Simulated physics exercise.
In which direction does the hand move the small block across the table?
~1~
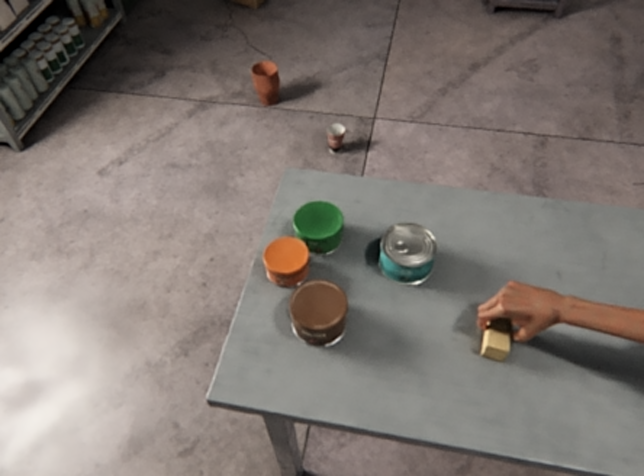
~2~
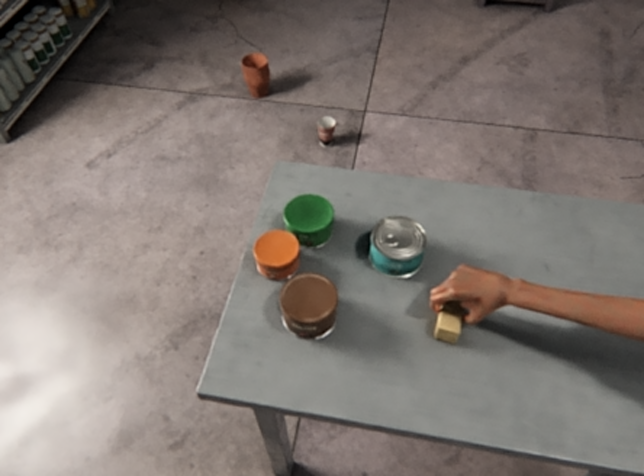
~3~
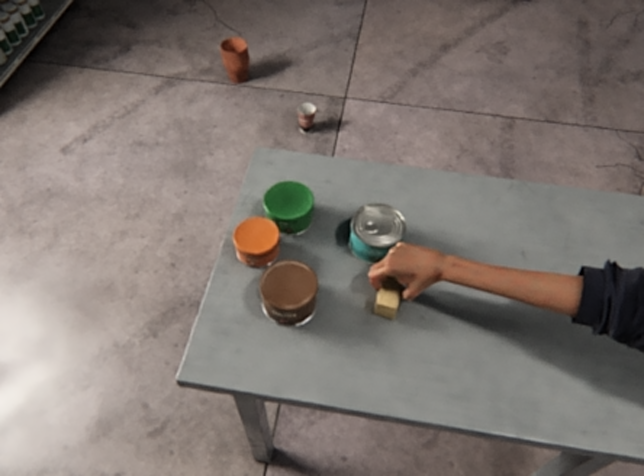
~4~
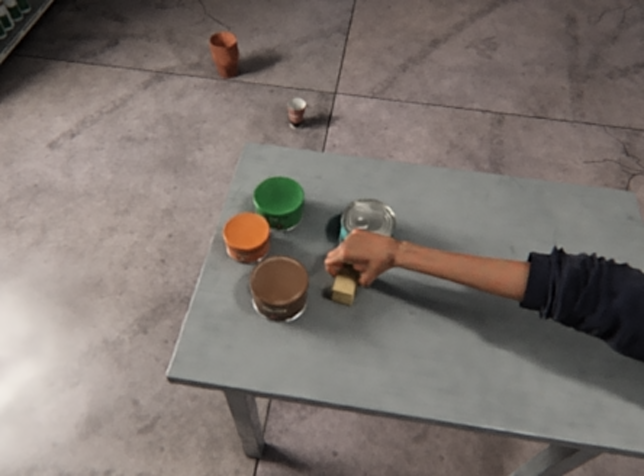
The hand moves the small block to the left, toward the group of tubs.
